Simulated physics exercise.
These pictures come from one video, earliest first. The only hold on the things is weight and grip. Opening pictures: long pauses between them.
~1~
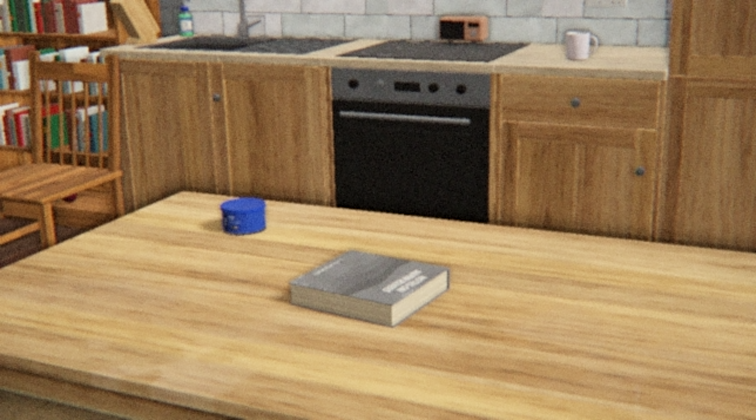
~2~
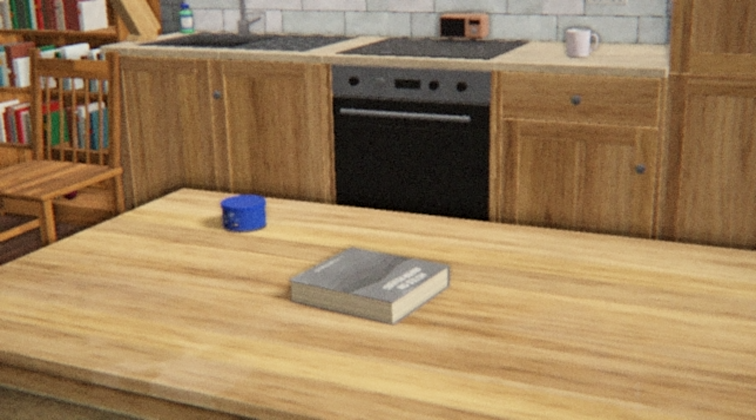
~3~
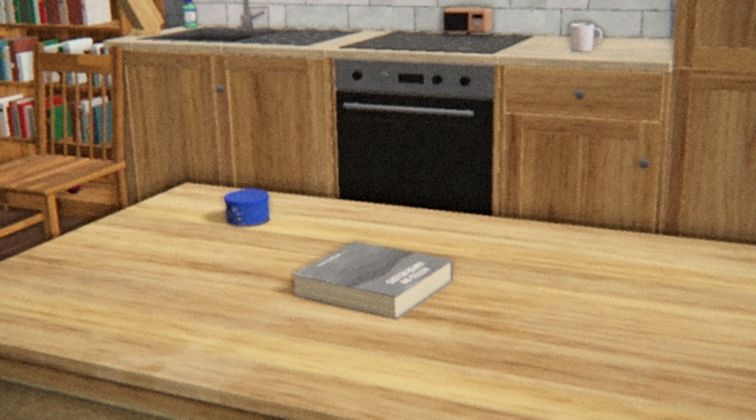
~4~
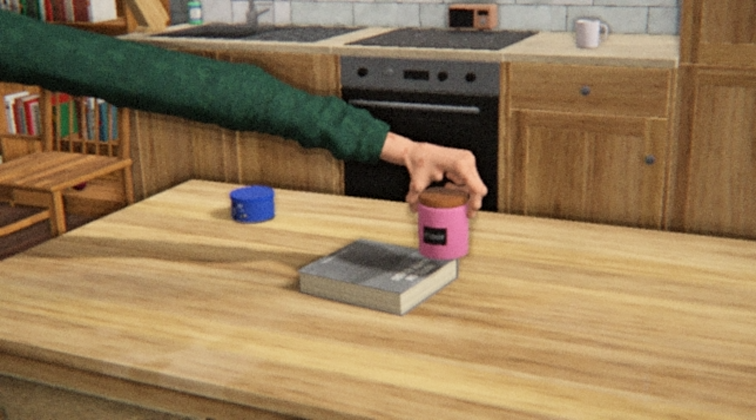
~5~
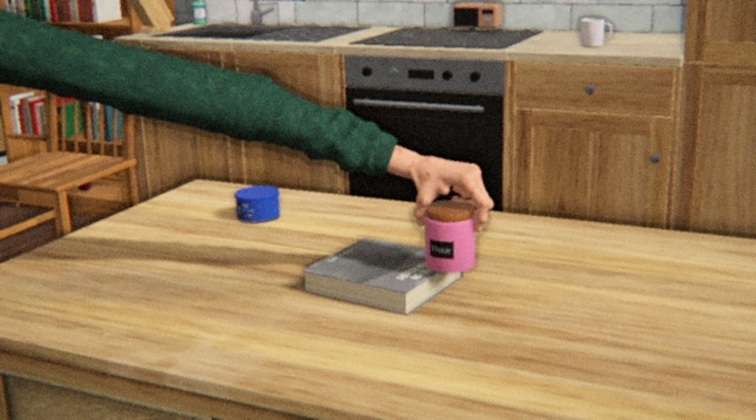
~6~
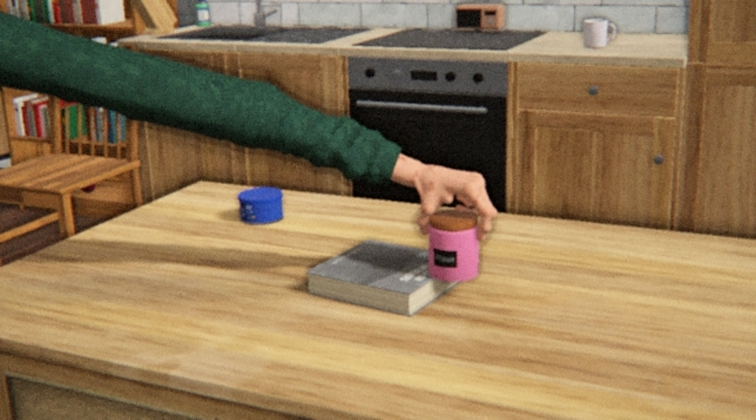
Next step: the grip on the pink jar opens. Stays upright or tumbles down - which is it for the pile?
The pile tumbles down.
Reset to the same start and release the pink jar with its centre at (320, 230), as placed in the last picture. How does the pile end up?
In the end the pile crashes down.
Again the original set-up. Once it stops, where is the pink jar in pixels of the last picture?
The object ends up somewhere around (500, 282).
Then, 0.30 s later than the last frame, pink jar tilted by 56° near (477, 264).
Then, 1.00 s later than the last frame, pink jar now fallen.
When it is over, fallen, pink jar; the other 2 as before. End places, in pixels of the last picture, pink jar near (500, 283). The pile comes apart.
